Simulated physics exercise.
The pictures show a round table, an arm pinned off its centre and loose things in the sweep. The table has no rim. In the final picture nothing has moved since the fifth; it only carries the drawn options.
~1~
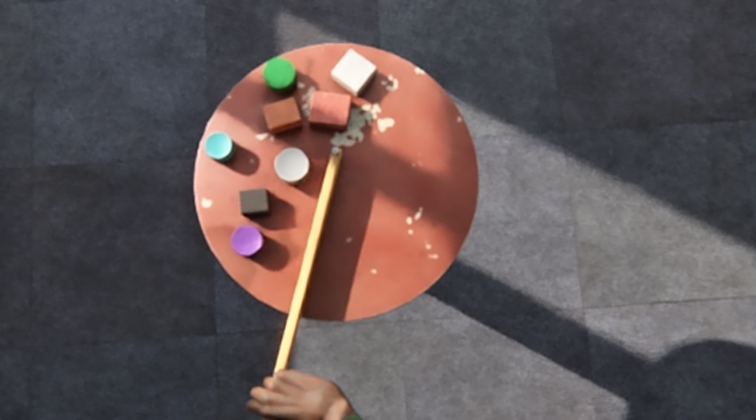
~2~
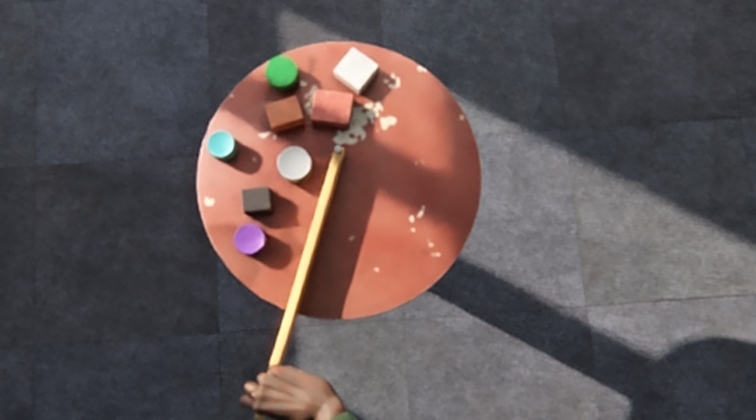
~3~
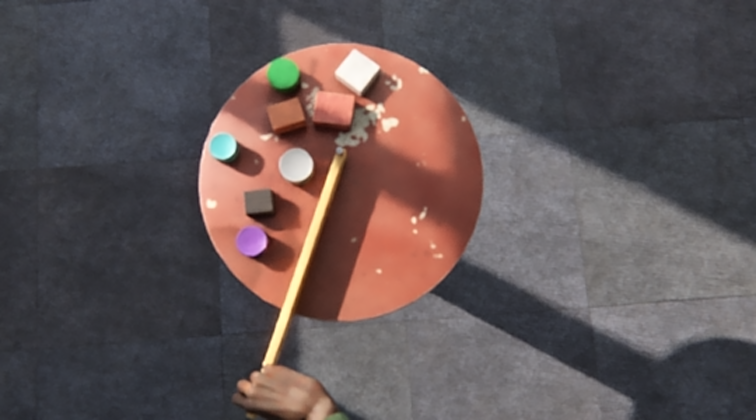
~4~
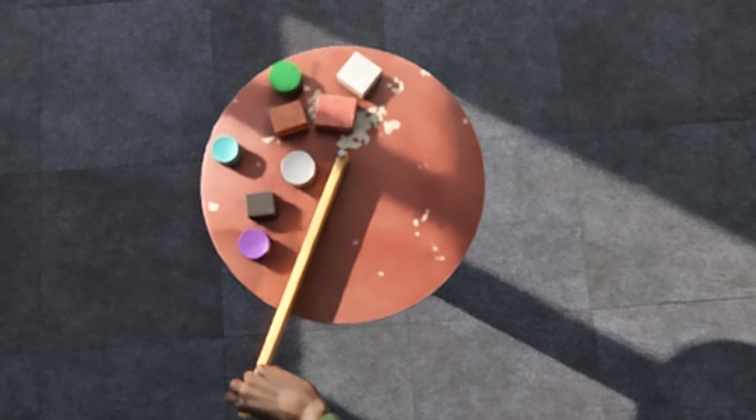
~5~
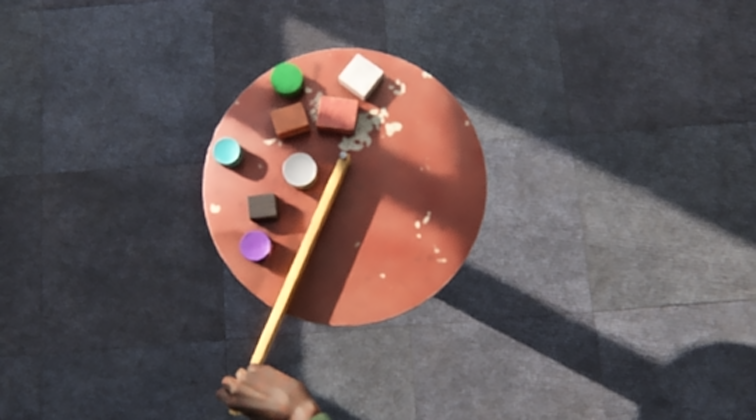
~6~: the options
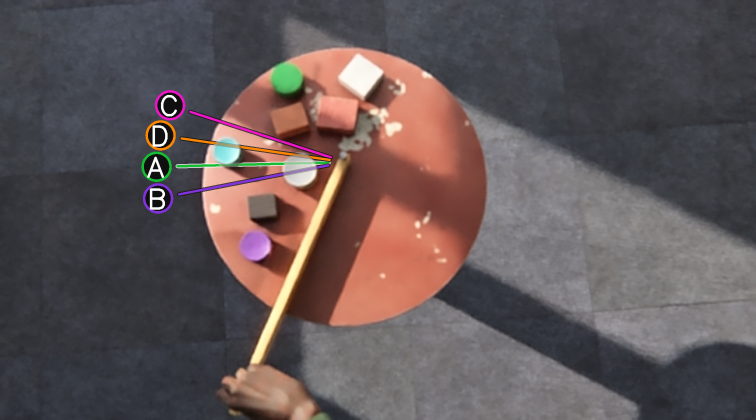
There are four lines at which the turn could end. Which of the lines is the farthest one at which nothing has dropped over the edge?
B.
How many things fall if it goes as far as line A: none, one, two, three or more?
By then, one.
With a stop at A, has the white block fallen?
No.
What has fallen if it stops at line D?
It is the purple jar.
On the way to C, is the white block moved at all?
By then, no.
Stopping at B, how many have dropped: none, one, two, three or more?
The count is none.
On the marked copy, A at (253, 164); B at (254, 180); C at (260, 134); D at (255, 149).
Following B. Soon after the start, arm (281, 223); purple jar (246, 238); turquoise tub (228, 153).
Later, arm (263, 198); purple jar (219, 204); black block (250, 192).
In the end, arm (255, 176); purple jar (208, 172); turquoise tub (227, 147); nothing has fallen.
As for the rest, A drops the purple jar; C drops the purple jar; D drops the purple jar.
